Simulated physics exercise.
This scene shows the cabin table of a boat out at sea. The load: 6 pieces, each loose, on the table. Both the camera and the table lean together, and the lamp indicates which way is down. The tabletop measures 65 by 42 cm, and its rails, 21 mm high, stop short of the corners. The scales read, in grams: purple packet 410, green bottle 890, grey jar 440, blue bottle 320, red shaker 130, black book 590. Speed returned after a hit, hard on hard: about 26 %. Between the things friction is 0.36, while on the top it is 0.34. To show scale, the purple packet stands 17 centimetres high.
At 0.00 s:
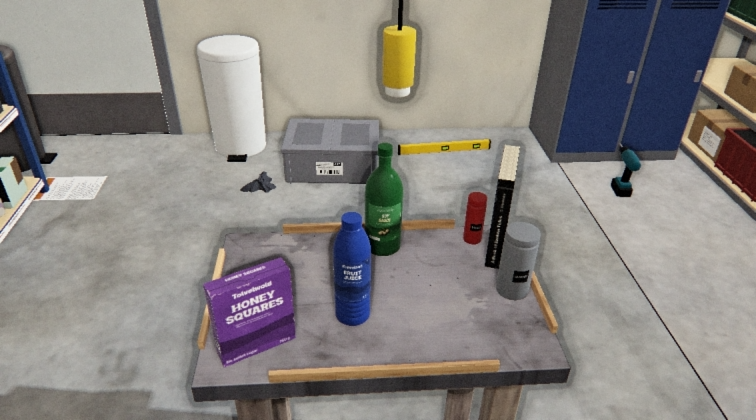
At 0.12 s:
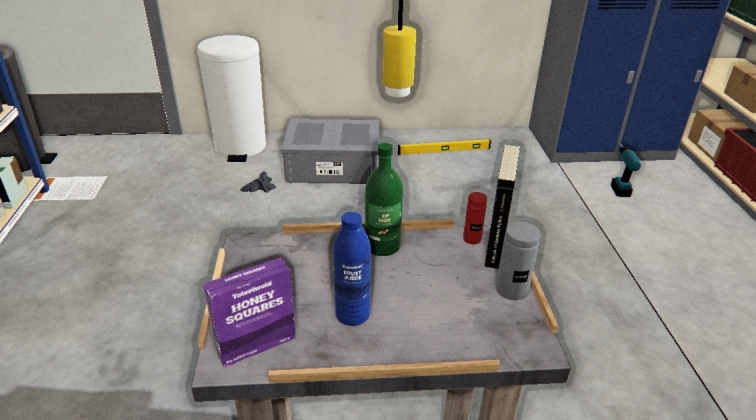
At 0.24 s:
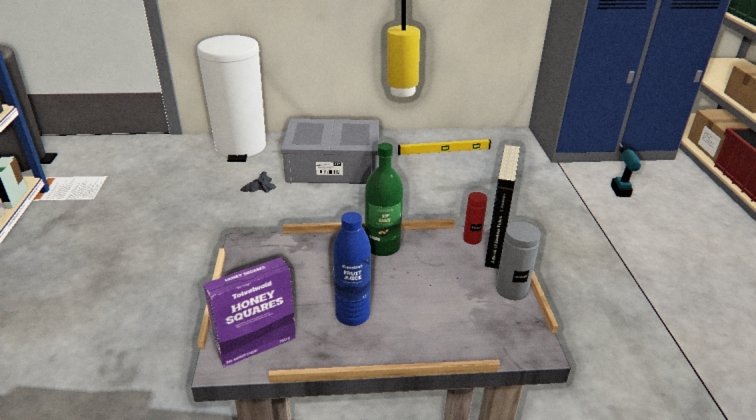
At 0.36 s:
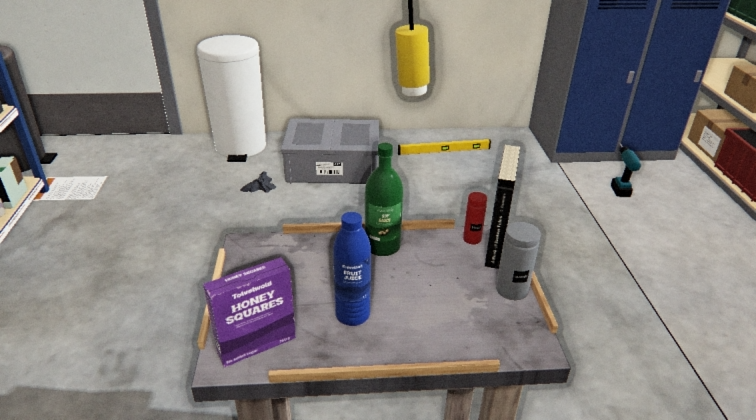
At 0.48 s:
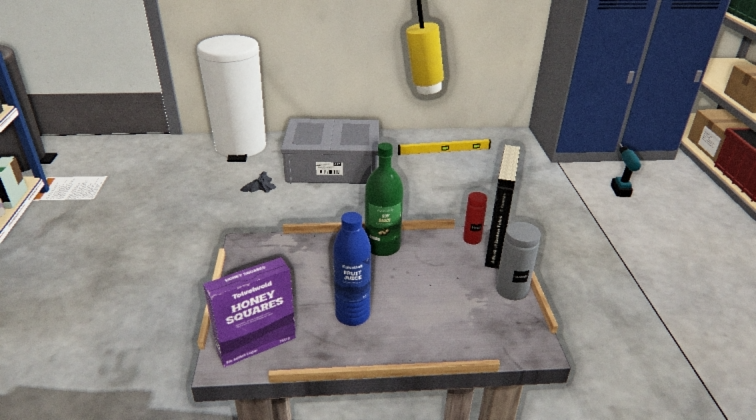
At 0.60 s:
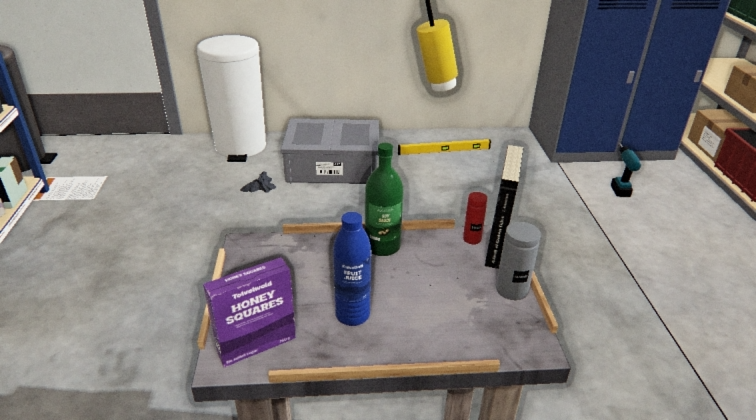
The clip shows a purple packet, blue and green bottles, a red shaker, a grey jar and a black book staying in place on a grey table, while a hanging yellow lamp swings gradually to the right behind them.
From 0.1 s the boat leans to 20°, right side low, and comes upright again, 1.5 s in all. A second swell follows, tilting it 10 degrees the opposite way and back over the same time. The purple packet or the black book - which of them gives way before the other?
The latter one.
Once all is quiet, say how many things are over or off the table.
In total, 2.
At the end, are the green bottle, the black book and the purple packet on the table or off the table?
Well, the green bottle does not come off, the black book does come off, and the purple packet does not come off.
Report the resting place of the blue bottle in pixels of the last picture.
Around (443, 298).
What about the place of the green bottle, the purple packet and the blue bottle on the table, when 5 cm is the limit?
Well, the green bottle remains where it was; the purple packet remains where it was; and the blue bottle winds up somewhere else.
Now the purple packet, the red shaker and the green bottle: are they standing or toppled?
In the last frame the purple packet remains up, the red shaker remains up and the green bottle remains up.
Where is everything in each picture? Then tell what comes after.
In the first frame, boat level; purple packet (252, 313); black book (502, 207).
In the second frame, boat level; blue bottle (352, 269); red shaker (475, 218).
In the third frame, boat heeled 2°, right side down; green bottle (384, 199); grey jar (518, 262).
In the fourth frame, boat heeled 5°, right side down; blue bottle (352, 269); red shaker (475, 218).
In the fifth frame, boat heeled 10°, right side down; green bottle (384, 199); grey jar (518, 261).
In the sixth frame, boat heeled 15°, right side down; purple packet (252, 312); black book (504, 207).
By 1.00 s, boat heeled 18°, right side down; black book now off the table; blue bottle rocked 7° off its seat.
By 1.20 s, boat heeled 11°, right side down; blue bottle rocked 32° off its seat.
By 1.30 s, boat heeled 7°, right side down; blue bottle rocked 64° off its seat.
By 1.80 s, boat heeled 2°, left side down; blue bottle on its side.
When it is over (3.6 s), off the table, black book; lying over on the table, blue bottle; the other 4 within 5 cm of the start. End places, in pixels of the last picture, purple packet near (258, 312). Purple packet was never lost; black book went at 0.82 s.
